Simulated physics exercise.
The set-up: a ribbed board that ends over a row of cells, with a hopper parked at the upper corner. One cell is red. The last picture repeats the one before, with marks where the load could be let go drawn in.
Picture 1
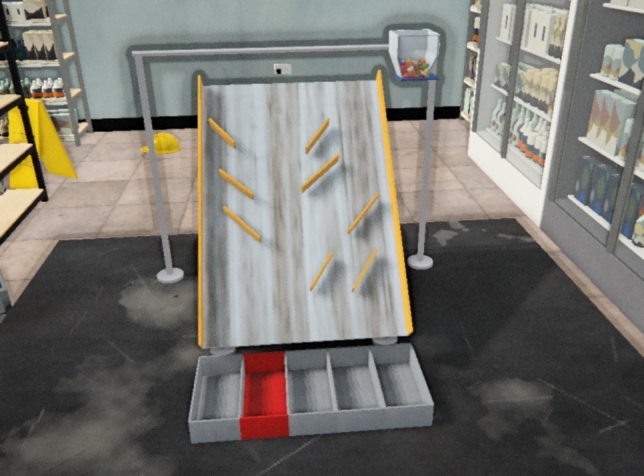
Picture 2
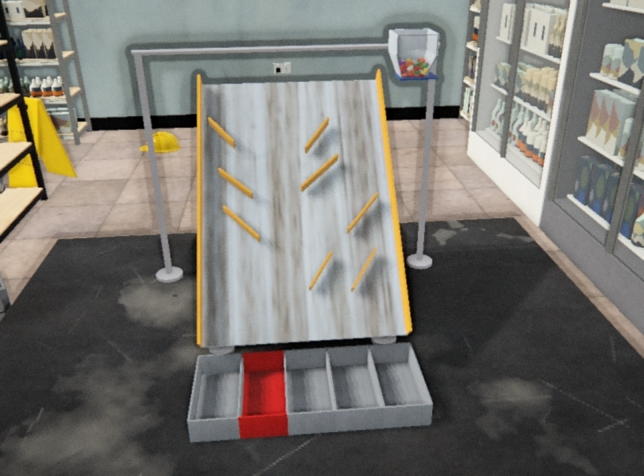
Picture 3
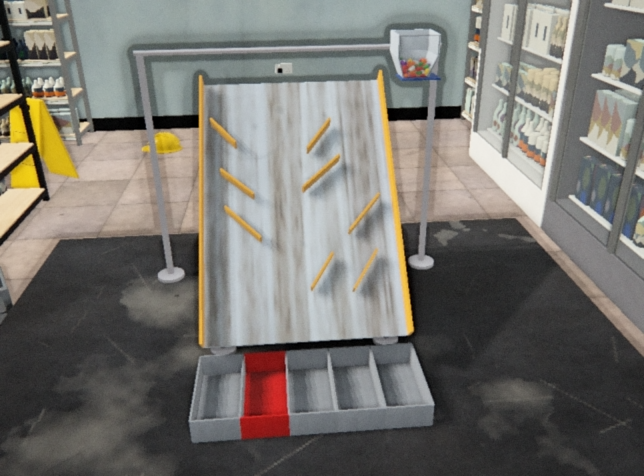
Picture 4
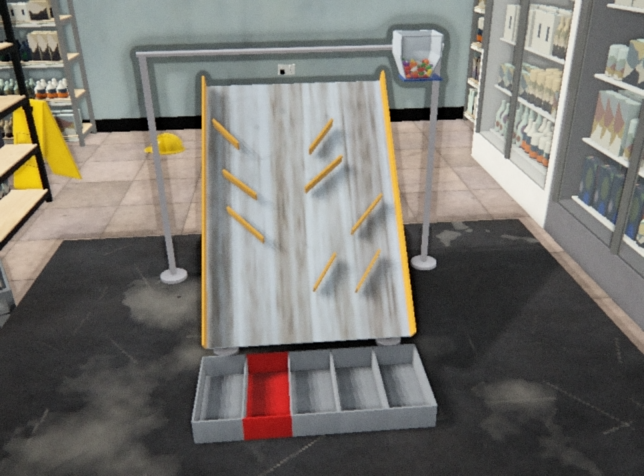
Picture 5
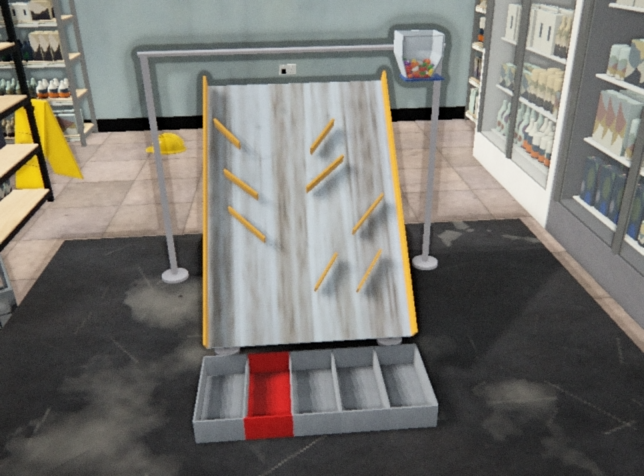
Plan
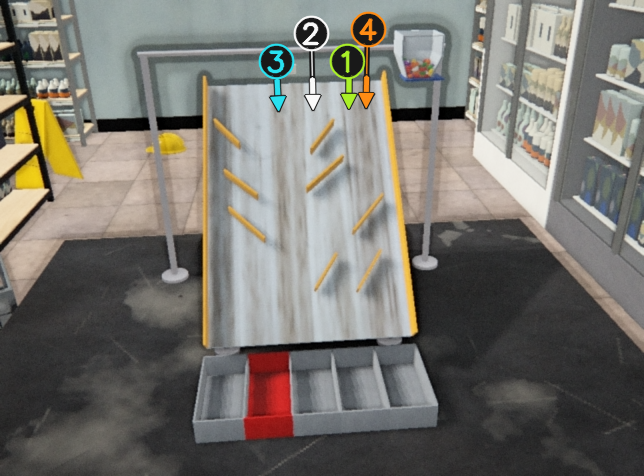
Only the view shifts, very slightly, while a small clear hopper of colorful candies stays at the upper right corner of a tilted board with angled orange ribs. Below the board, a row of five gray-edged cells, the second from left red, remains empty and still throughout.
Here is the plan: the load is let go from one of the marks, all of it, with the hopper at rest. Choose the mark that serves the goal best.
Take 2.
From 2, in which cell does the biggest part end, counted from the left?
The second from the left.
On the marked copy, mark 1 meets the board at (348, 103); mark 2 meets the board at (313, 104); mark 3 meets the board at (278, 105); mark 4 meets the board at (366, 102).
With 1, about a quarter in the red cell, about two thirds in other cells, a stray few outside the box.
With 2, about two thirds in the red cell, about a third in other cells.
With 3, about a quarter in the red cell, about two thirds in other cells, a small part outside the box.
With 4, about a quarter in the red cell, about two thirds in other cells, a stray few held on the board, a stray few outside the box.
